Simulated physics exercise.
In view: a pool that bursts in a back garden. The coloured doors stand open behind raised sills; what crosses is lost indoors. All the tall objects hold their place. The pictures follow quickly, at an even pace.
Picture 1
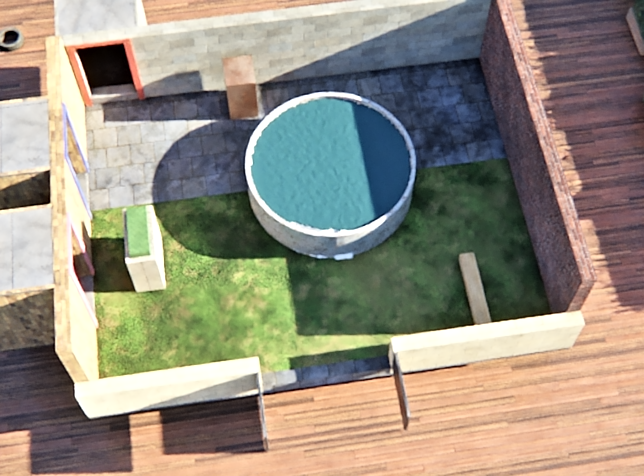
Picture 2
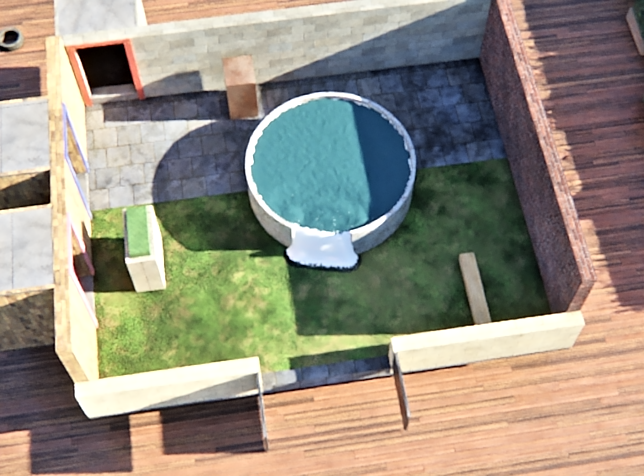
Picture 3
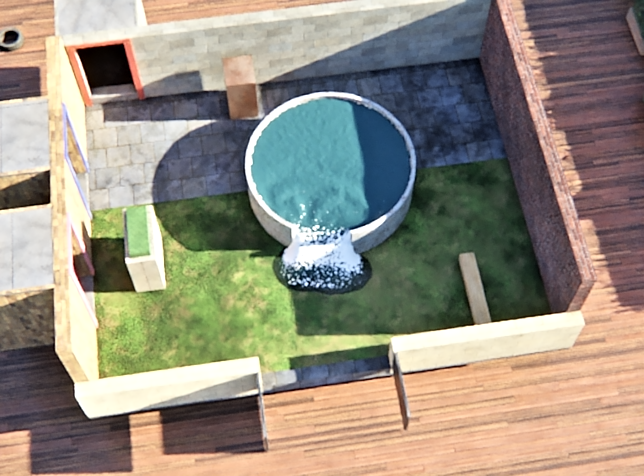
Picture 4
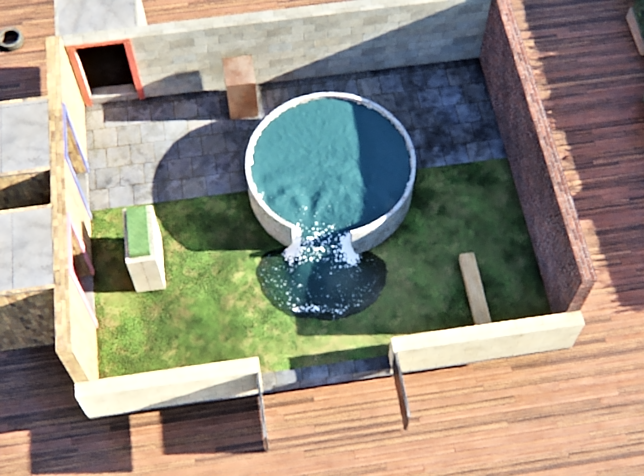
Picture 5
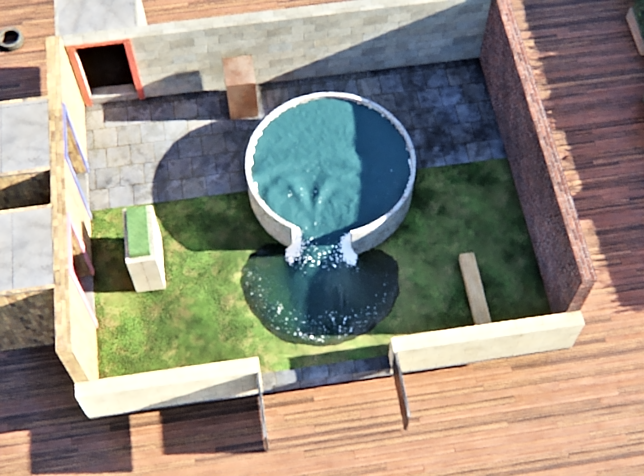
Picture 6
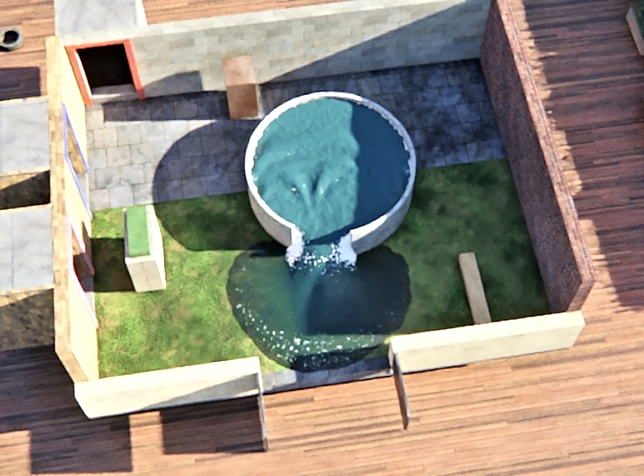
Water burst through the front of a round pool in a walled back garden, foaming at first, then poured out through the gap and spread in a widening dark sheet across the grass.
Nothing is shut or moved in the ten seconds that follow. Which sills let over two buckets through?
The pink door takes more than that; the red door stays under that; the blue door stays under that.
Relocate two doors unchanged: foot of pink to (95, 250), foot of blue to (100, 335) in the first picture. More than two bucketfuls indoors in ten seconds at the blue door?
Blue passes that mark.
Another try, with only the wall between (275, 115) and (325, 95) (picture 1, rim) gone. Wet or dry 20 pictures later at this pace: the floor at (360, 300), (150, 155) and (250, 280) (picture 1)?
As listed: Dry, flooded, dry.
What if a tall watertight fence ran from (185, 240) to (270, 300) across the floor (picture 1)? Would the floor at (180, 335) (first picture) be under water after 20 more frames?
At that place: Awash.
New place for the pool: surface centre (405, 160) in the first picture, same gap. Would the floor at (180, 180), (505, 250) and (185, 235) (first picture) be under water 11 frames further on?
In that order: Not flooded, no water, dry.
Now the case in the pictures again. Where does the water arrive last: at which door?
I say the one in red.
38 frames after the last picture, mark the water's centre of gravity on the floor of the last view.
Close to (305, 234).
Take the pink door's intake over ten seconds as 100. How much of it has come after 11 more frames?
I make it 0 per cent.
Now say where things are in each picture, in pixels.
The first picture shows the pool at (331, 164) is whole and still.
In the second picture, the front is at (358, 257), out from the gap at (322, 246).
In the third picture, the front is at (359, 284), out from the gap at (322, 248).
In the fourth picture, water pours out at (322, 248) and has run to (291, 312).
In the fifth picture, water pours out at (322, 248) and has run to (284, 336).
In the sixth picture, water pours out at (322, 248) and has run to a hidden place.
A moment on, water covers 20 % of the floor; the pink door not reached, the red door not reached, the blue door not reached.
Next, water covers 30 % of the floor; the pink door not reached, the red door not reached, the blue door not reached.
Then, water covers 40 % of the floor; the pink door wet at the sill, nothing in, the red door not reached, the blue door not reached.
Later, water covers 55 % of the floor; the pink door over two buckets in, the red door not reached, the blue door wet at the sill, nothing in.
In the end, water covers 80 % of the floor; the pink door over two buckets in, the red door wet at the sill, nothing in, the blue door wet at the sill, nothing in.
